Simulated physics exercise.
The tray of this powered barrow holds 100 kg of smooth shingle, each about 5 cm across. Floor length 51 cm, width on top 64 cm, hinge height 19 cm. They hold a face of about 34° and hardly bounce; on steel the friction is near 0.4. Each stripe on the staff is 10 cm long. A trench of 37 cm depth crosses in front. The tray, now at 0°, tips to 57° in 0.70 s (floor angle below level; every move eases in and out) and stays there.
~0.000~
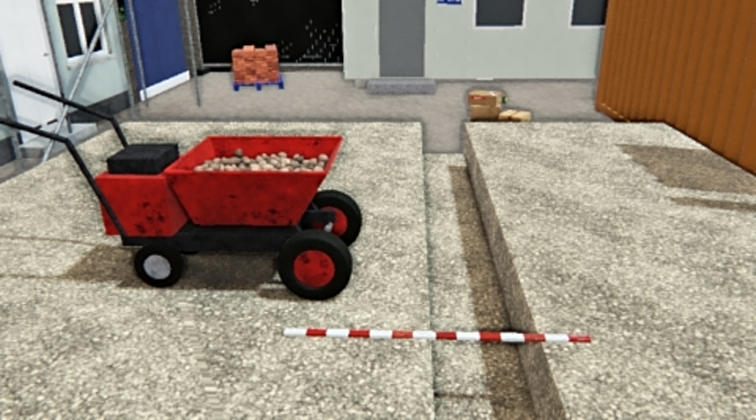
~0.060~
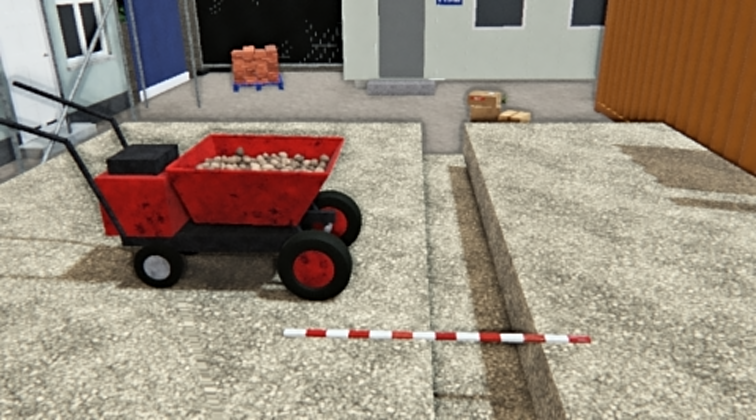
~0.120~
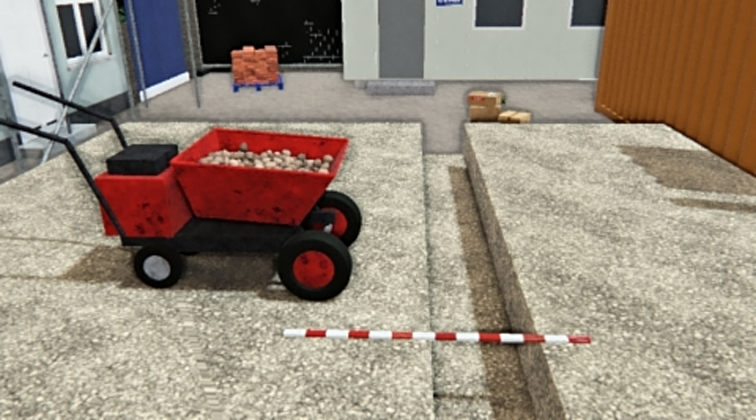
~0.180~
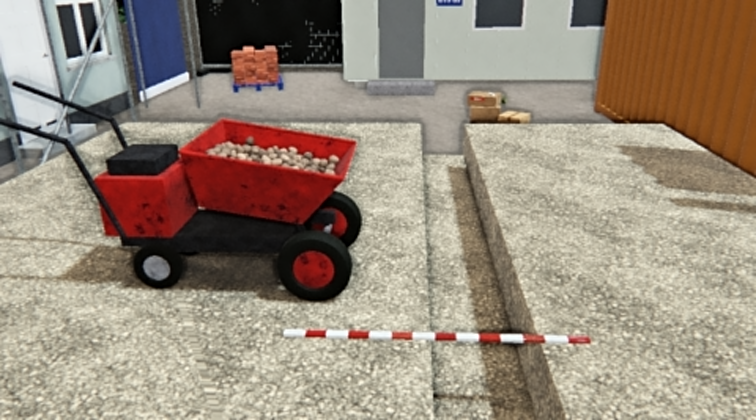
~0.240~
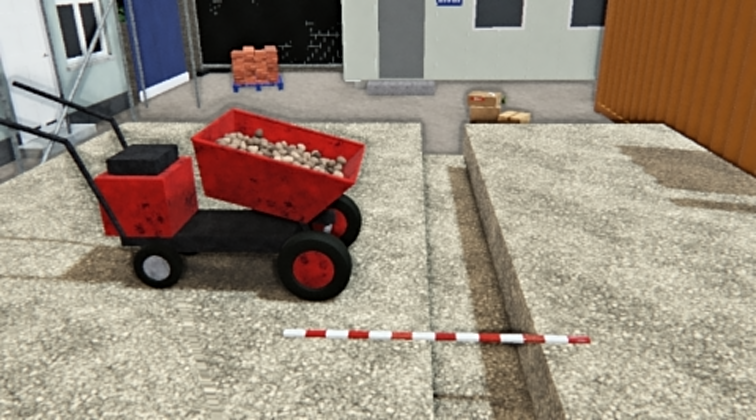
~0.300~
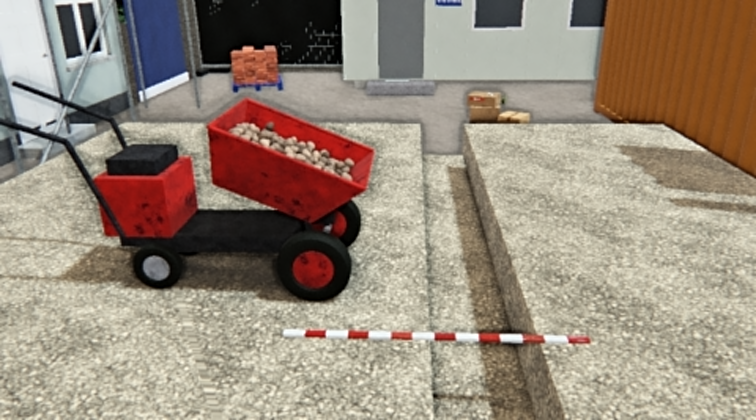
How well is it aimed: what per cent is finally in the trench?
About 52 per cent.
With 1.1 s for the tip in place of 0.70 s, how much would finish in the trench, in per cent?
Then about 45 per cent.
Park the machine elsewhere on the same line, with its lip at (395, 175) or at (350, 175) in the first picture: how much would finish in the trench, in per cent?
First some 30, then 55 per cent.
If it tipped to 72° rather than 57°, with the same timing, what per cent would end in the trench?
In that case some 100 per cent.
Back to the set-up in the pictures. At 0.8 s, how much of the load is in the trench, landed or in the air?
Some 5 per cent.
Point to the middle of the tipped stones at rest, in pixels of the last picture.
Around (475, 331).
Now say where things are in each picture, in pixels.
In the first picture, the tray is at 0°, its lip at (326, 174); the top of the load is at (258, 162).
In the second picture, the tray is at 1°, its lip at (328, 175); the top of the load is at (244, 162); the stones move at 0.3 m/s on average.
In the third picture, the tray is at 4°, its lip at (334, 176); the top of the load is at (242, 157); the stones move at 0.6 m/s on average.
In the fourth picture, the tray is at 9°, its lip at (343, 179); the top of the load is at (231, 149); the stones move at 0.8 m/s on average.
In the fifth picture, the tray is at 16°, its lip at (354, 183); the top of the load is at (237, 140); the stones move at 1.0 m/s on average.
The sixth picture shows lip at (365, 189), floor tilted 22°, highest stones at (246, 131); the stones move at 1.0 m/s on average.
After 0.5 s the floor is at 48°; 100 % in the tray; the foremost stones are at (378, 204).
After 0.8 s the floor is at 57°; 93 % in the tray, 3 % short of the trench, 4 % in the trench; the foremost stones are at (448, 234).
After 1.1 s the floor is at 57°; 58 % in the tray, 6 % short of the trench, 36 % in the trench; the foremost stones are at (516, 304).
After 3.1 s the floor is at 57°; 43 % in the tray, 4 % short of the trench, 52 % in the trench; the foremost stones are at (557, 322).
